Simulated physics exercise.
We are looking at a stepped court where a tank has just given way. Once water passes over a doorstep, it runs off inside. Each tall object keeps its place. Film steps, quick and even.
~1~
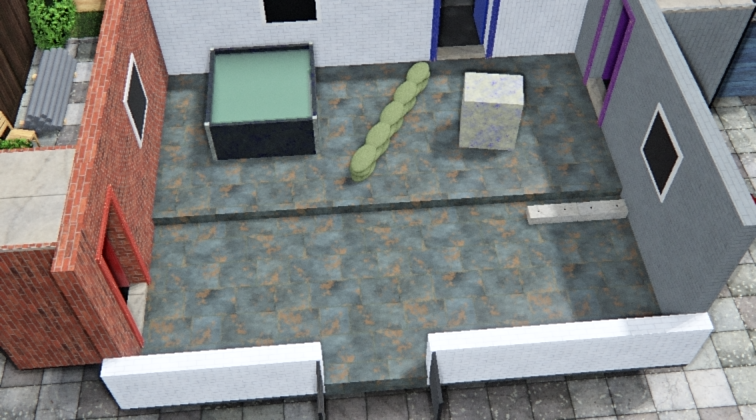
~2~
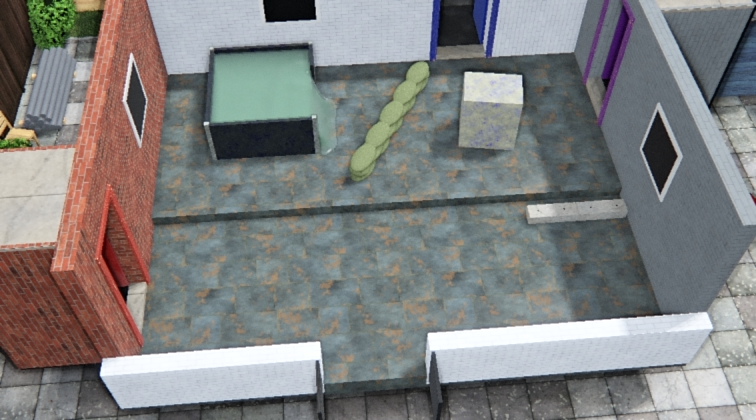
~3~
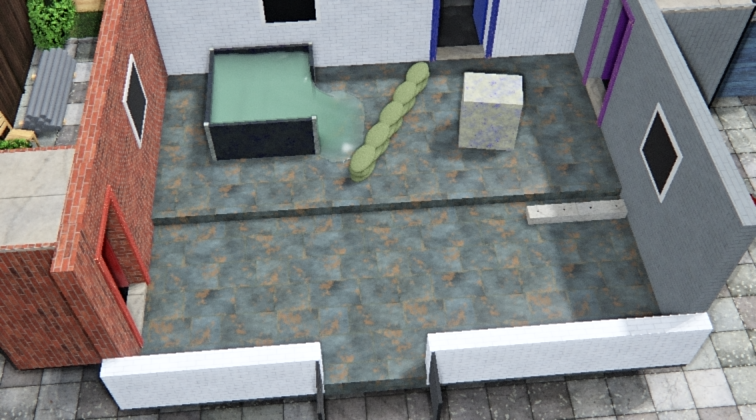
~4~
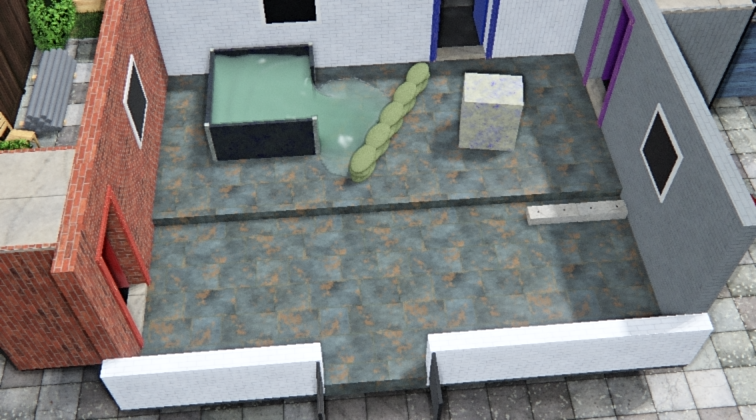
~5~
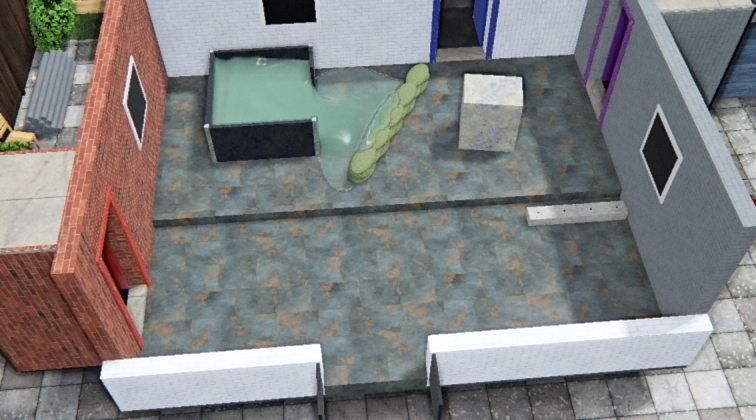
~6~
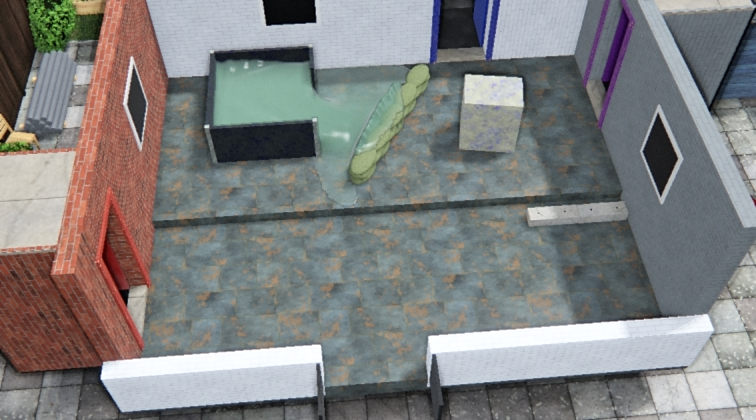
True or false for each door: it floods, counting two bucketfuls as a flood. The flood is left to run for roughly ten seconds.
Purple door - false; blue door - false; red door - false.
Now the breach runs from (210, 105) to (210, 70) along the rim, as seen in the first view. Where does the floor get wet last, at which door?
The purple door is last.
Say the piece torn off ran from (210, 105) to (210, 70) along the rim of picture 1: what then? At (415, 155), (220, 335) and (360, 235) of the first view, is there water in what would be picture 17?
Going through them one by one, I'd say high and dry, then waterlogged, then high and dry.
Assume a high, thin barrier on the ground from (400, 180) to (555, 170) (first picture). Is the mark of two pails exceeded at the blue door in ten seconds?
My take: The blue door stays within the limit.
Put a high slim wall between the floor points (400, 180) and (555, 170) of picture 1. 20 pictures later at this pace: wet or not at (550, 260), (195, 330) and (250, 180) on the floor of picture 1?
Taking them in order, I'd say parched, soaked and soaked.
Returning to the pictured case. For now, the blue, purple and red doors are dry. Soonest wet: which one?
The blue door.
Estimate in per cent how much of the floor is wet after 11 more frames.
Share estimate: About 40 per cent.
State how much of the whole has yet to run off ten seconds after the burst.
Estimate: Close to 94 %.
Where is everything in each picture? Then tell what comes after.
The first frame shows the open tank at (262, 86) is whole and still.
In the second frame, the front is at (322, 154), out from the gap at (313, 113).
In the third frame, water pours out at (313, 116) and has run to (358, 103).
In the fourth frame, the front is at (389, 104), out from the gap at (314, 117).
In the fifth frame, water pours out at (314, 119) and has run to (396, 83).
In the sixth frame, water pours out at (314, 119) and has run to (412, 76).
A moment on, water covers 20 % of the floor; the purple door not reached, the blue door wet at the sill, nothing in, the red door not reached.
Next, water covers 40 % of the floor; the purple door not reached, the blue door wet at the sill, nothing in, the red door not reached.
Then, water covers 55 % of the floor; the purple door under two buckets in, the blue door under two buckets in, the red door wet at the sill, nothing in.
Later, water covers 70 % of the floor; the purple door under two buckets in, the blue door under two buckets in, the red door wet at the sill, nothing in.
In the end, water covers 85 % of the floor; the purple door under two buckets in, the blue door under two buckets in, the red door wet at the sill, nothing in.
